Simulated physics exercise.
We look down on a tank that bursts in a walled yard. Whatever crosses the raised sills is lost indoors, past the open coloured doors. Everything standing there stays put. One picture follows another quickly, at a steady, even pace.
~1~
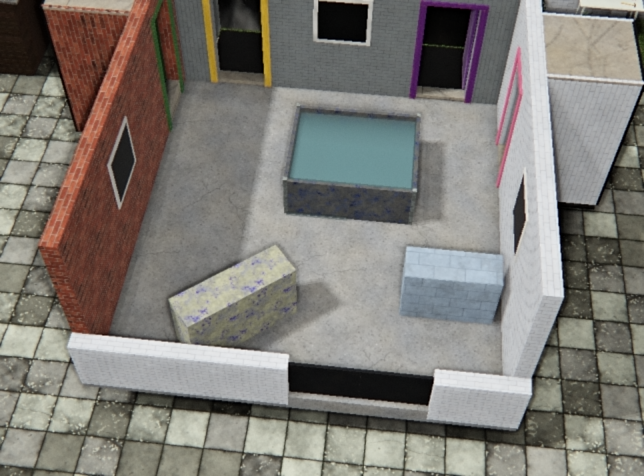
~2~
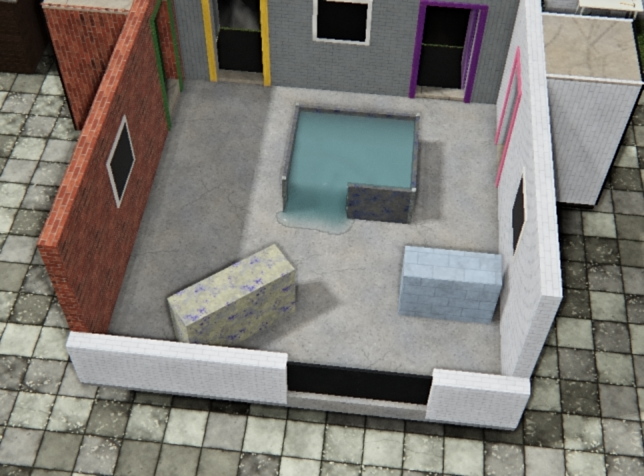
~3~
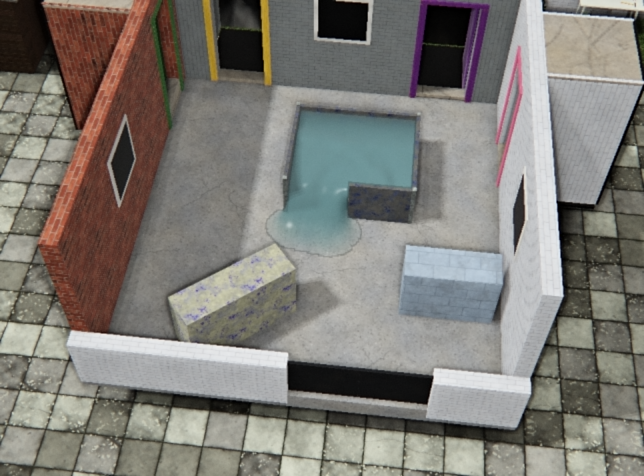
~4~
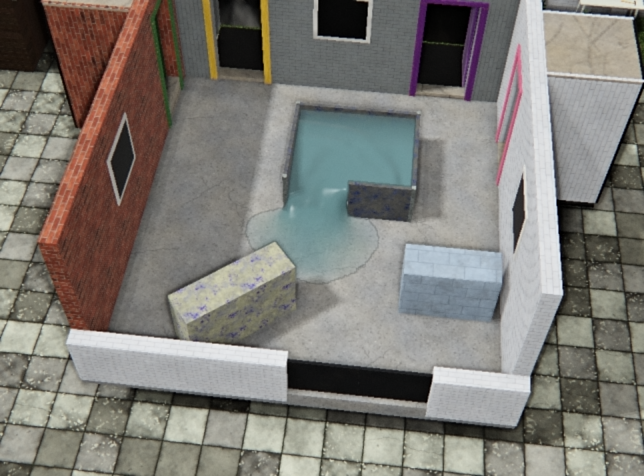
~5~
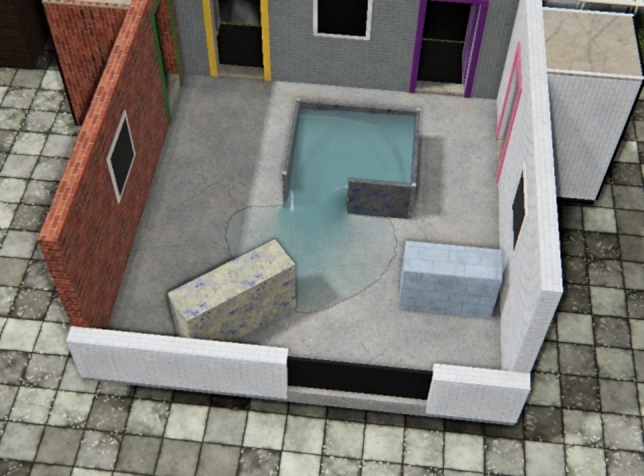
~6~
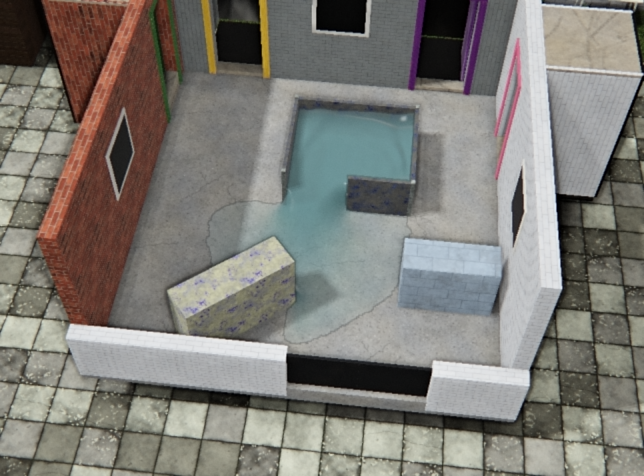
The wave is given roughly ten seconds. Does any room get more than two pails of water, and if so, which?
Door by door: The green door does not; the yellow door does not; the purple door does not; the pink door does not.
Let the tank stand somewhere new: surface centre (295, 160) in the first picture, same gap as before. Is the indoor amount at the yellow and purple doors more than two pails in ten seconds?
As I see it, the yellow door crosses the line and the purple door remains below.
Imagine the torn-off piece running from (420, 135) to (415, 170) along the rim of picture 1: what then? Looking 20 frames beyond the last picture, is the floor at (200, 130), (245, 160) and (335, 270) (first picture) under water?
Taking the points in order: Unwetted, unwetted and swamped.
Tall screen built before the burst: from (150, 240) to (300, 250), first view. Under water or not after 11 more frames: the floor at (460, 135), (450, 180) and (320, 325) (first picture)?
Taking the points in turn, they are high and dry, high and dry and inundated.
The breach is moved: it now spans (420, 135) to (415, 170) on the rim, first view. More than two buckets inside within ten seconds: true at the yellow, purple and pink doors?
Yellow door stays within the limit, purple door stays within the limit, pink door exceeds the limit.
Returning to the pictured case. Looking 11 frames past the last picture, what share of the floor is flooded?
It works out to about 40 in a hundred.
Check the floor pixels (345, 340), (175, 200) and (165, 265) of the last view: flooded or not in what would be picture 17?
First swamped, then spared, then swamped.
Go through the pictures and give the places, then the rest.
In the first frame, the water tank at (354, 150) is whole and still.
In the second frame, the front is at (283, 217), out from the gap at (317, 201).
In the third frame, water pours out at (318, 203) and has run to (345, 249).
In the fourth frame, the front is at (322, 279), out from the gap at (317, 202).
In the fifth frame, the front is at (310, 307), out from the gap at (317, 200).
In the sixth frame, water pours out at (317, 196) and has run to (292, 337).
A moment on, water covers 30 % of the floor; the green door not reached, the yellow door not reached, the purple door not reached, the pink door not reached.
Next, water covers 40 % of the floor; the green door not reached, the yellow door not reached, the purple door not reached, the pink door not reached.
Then, water covers 45 % of the floor; the green door not reached, the yellow door not reached, the purple door not reached, the pink door not reached.
Later, water covers 90 % of the floor; the green door wet at the sill, nothing in, the yellow door wet at the sill, nothing in, the purple door wet at the sill, nothing in, the pink door wet at the sill, nothing in.
In the end, water covers 100 % of the floor; the green door wet at the sill, nothing in, the yellow door wet at the sill, nothing in, the purple door wet at the sill, nothing in, the pink door under two buckets in.
